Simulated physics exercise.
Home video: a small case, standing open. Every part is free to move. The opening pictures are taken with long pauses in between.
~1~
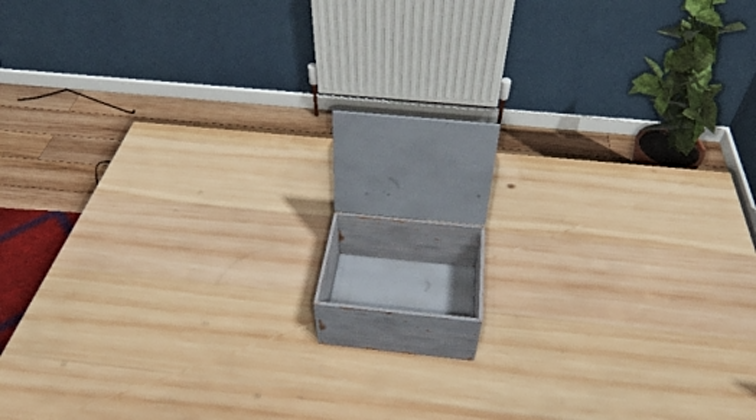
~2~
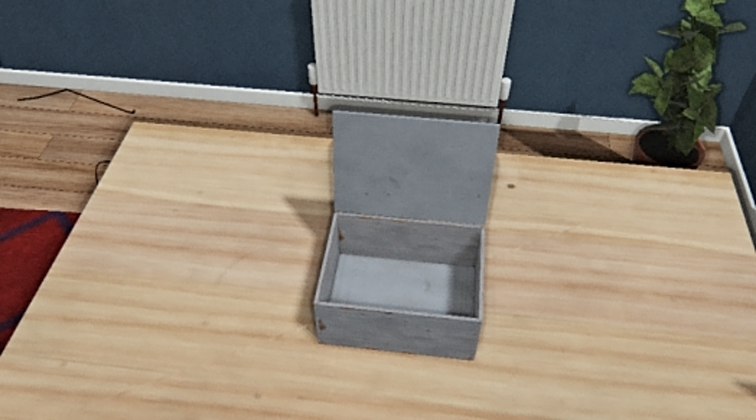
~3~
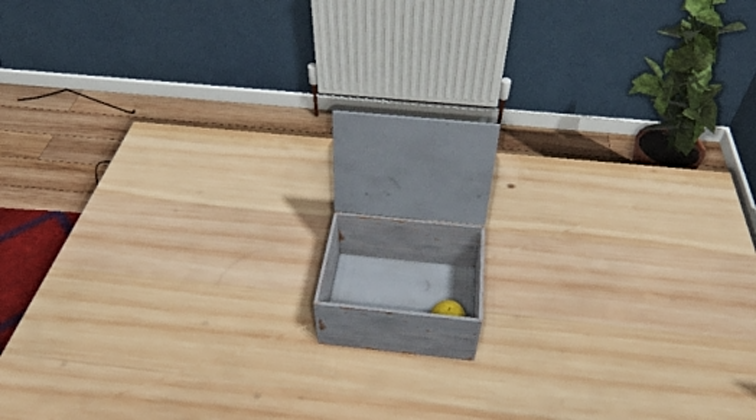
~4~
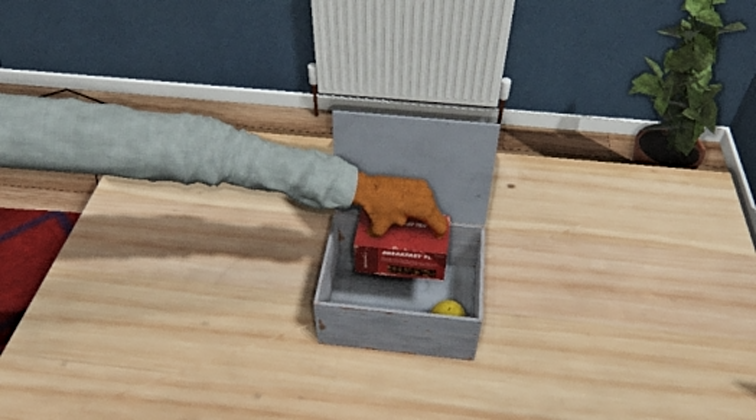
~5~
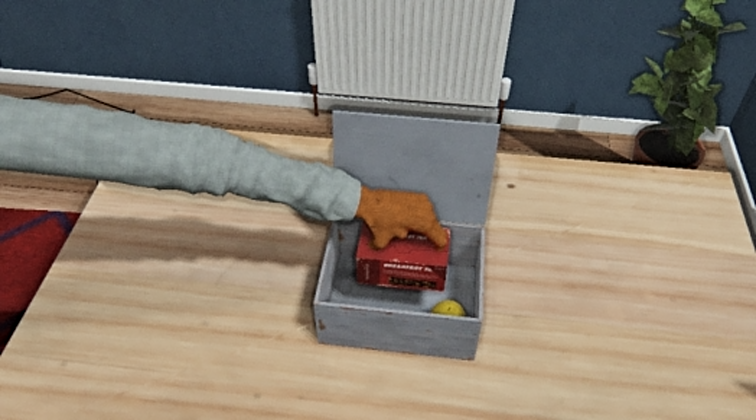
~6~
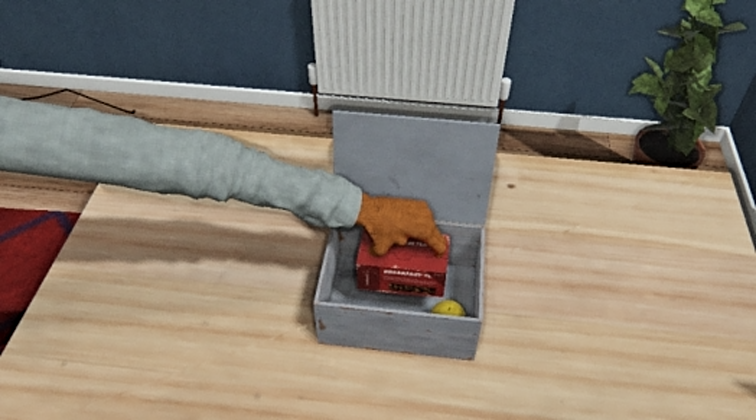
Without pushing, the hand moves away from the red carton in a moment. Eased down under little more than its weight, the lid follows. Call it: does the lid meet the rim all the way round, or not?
It meets the rim all the way round.
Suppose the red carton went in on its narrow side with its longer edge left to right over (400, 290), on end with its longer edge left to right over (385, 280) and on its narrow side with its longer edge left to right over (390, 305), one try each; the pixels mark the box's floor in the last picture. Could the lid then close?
In case one it ends up closed, in case two it remains open and in case three it ends up closed.
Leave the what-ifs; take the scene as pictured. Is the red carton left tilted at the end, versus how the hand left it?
Looking at the last picture, it is left as set.
Then, 1.10 s after the last picture, lid starting down; red carton slid a little near (414, 282); yellow apple rolled a little.
Then, 1.90 s after the last picture, lid 37° above the rim; red carton slid a little near (414, 282); yellow apple rolled a little.
At rest, lid shut; moved from the start, red carton; yellow apple in place. Seen from the same camera at the end, red carton near (414, 282).
